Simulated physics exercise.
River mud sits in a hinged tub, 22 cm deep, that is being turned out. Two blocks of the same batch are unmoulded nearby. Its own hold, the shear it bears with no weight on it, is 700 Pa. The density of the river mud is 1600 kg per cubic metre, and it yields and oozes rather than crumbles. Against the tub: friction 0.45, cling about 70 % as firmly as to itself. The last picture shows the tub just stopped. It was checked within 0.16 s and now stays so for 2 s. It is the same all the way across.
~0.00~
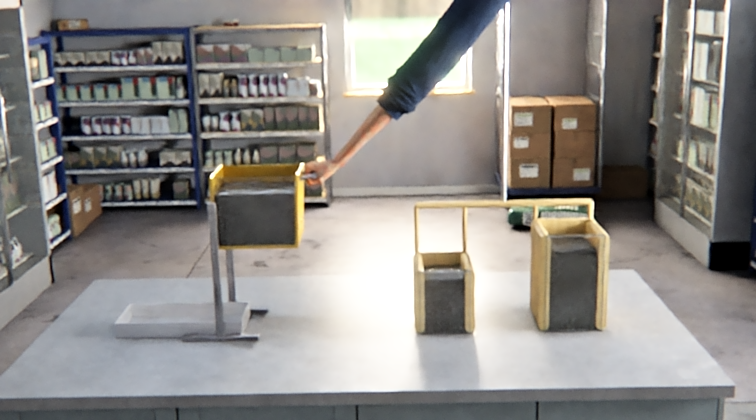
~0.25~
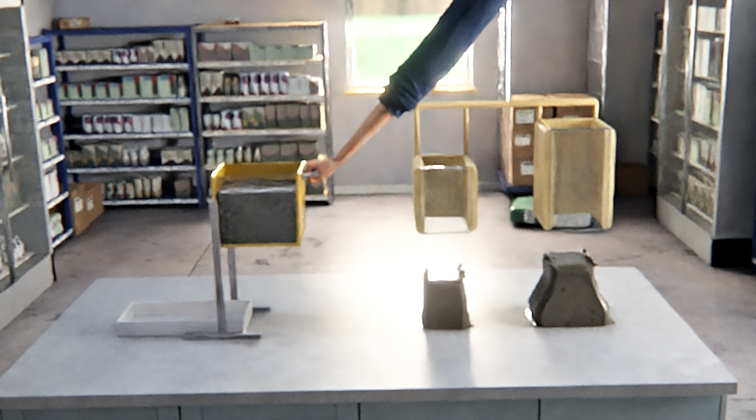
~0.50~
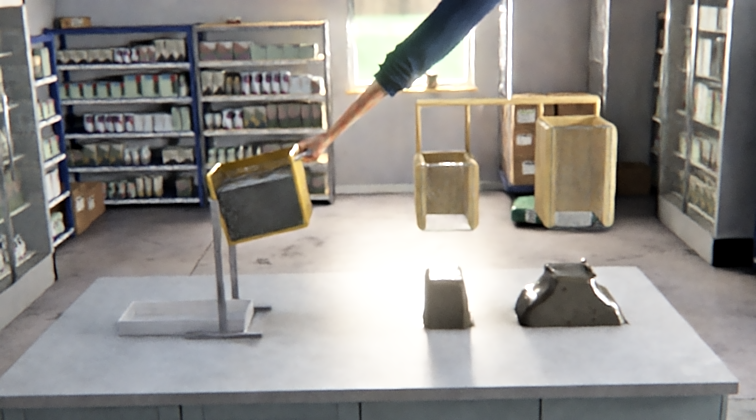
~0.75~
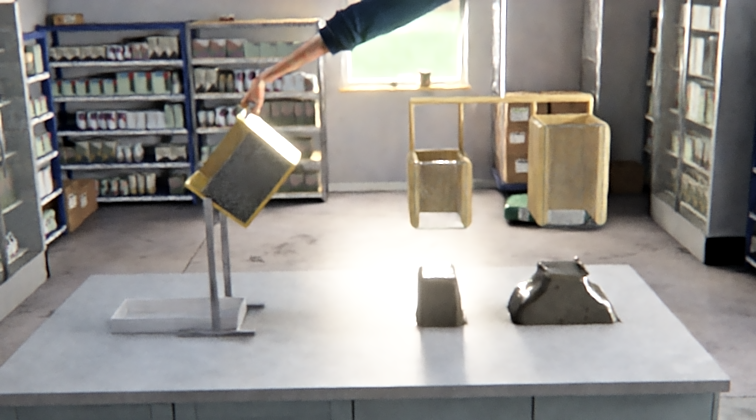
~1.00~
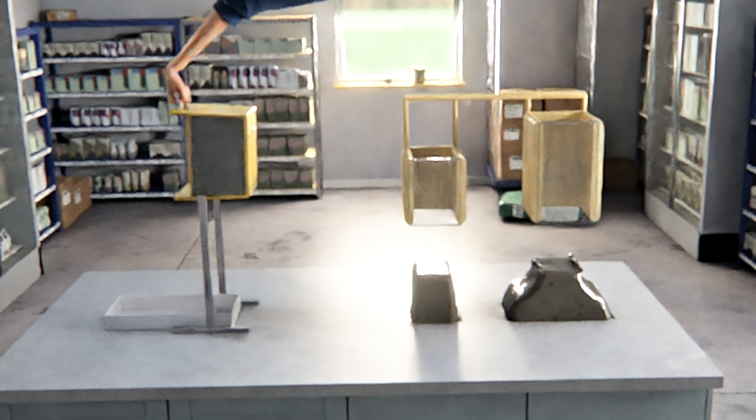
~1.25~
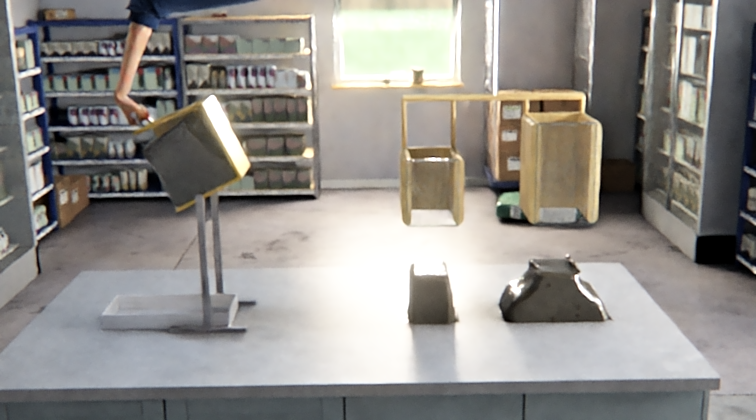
Wooden moulds lifting off two dark mud blocks, the right one slumping, then a hand turning a mud-filled yellow tub leftward.
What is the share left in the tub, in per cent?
Expect roughly 0 %.
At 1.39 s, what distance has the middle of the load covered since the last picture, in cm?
About 12 cm.
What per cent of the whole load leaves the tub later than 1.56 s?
About 8 %.
By 1.39 s, the tub is at 115 degrees and holds 42 %.
By 1.56 s, the tub is at 115 degrees and holds 8 %.
By 1.73 s, the tub is at 115 degrees and holds 0 %.
By 1.90 s, the tub is at 115 degrees and holds 0 %.
By 3.25 s, at the end, the tub is at 115 degrees and holds 0 %.
